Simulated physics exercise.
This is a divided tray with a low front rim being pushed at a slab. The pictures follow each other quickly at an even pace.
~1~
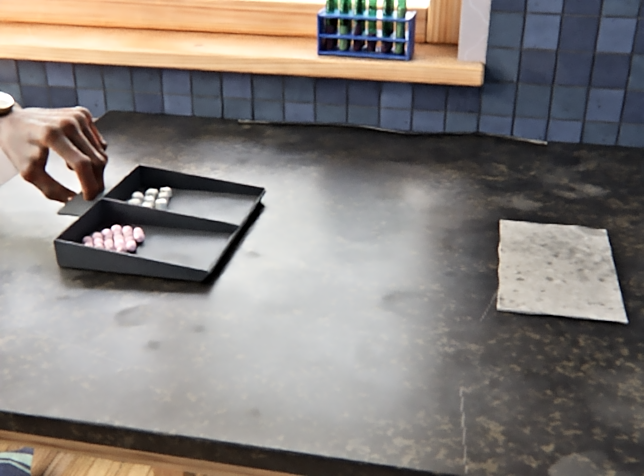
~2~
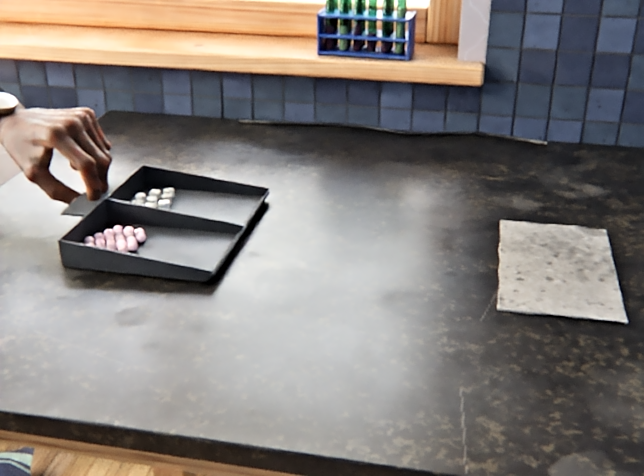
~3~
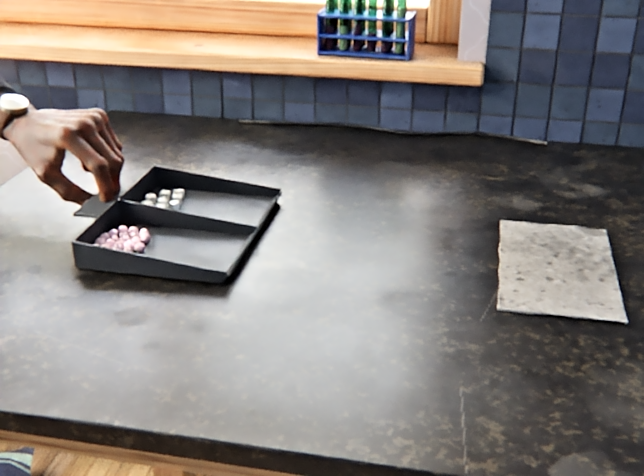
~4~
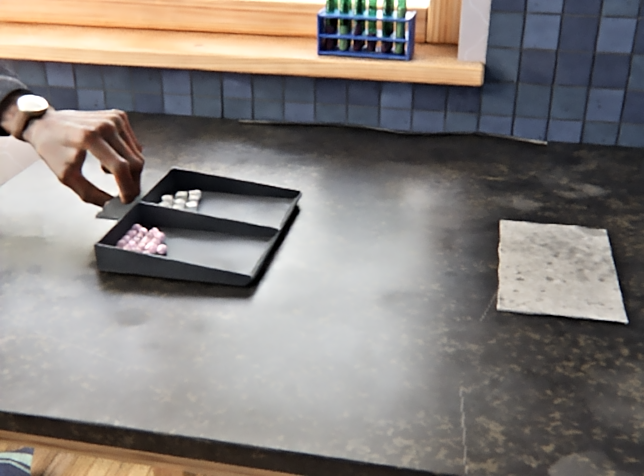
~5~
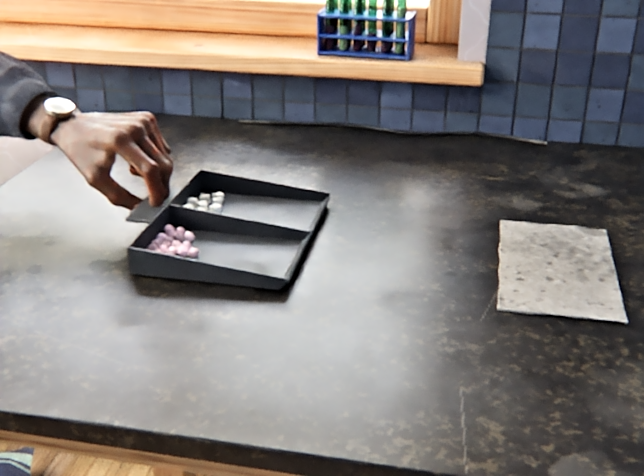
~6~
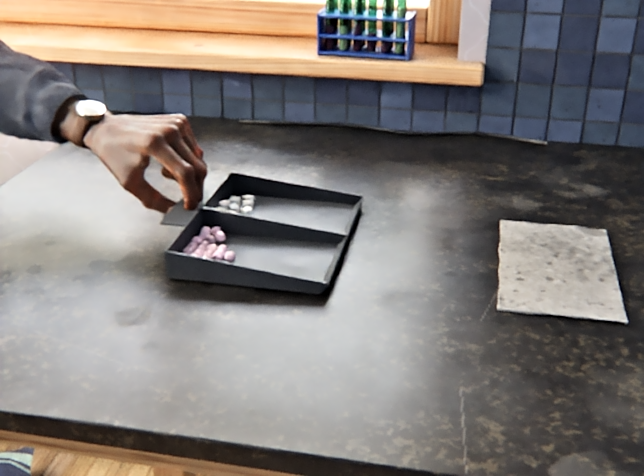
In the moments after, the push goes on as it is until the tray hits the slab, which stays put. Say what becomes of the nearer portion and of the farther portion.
Nearer portion: It loses pieces over the front. Farther portion: It remains inside.
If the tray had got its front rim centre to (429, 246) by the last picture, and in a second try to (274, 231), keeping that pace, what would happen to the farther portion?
In the first try it sends some over the front rim; in the second it is held by the rim.
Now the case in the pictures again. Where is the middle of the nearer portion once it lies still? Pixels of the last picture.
Near (474, 277).
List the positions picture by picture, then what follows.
Front rim near (241, 228), at rest; slab near (560, 288); nearer portion near (119, 240), a few sugar pearls; farther portion near (149, 202), a few sugar cubes, in the first picture.
Front rim near (245, 228), hardly any of the way covered; farther portion near (153, 202), in the second picture.
Front rim near (258, 229), a little of the way covered; nearer portion near (125, 241), in the third picture.
Front rim near (280, 232), a little of the way covered; farther portion near (179, 204), in the fourth picture.
Front rim near (311, 235), near a quarter of the way covered; nearer portion near (166, 246), in the fifth picture.
Front rim near (347, 238), near half of the way covered; slab near (560, 288); nearer portion near (202, 250); farther portion near (234, 210), in the sixth picture.
Then, 0.11 s on from there, tray still sliding, front rim near (421, 245); nearer portion all inside; farther portion all inside.
Then, 0.32 s on from there, tray stopped at the slab; nearer portion all inside, moved towards the front rim; farther portion all inside, moved towards the front rim.
Then, 0.53 s on from there, tray stopped at the slab; nearer portion near a third out of the tray; farther portion all inside, moved towards the front rim.
In the end, tray stopped at the slab; nearer portion near a third out of the tray; farther portion all inside, moved towards the front rim.
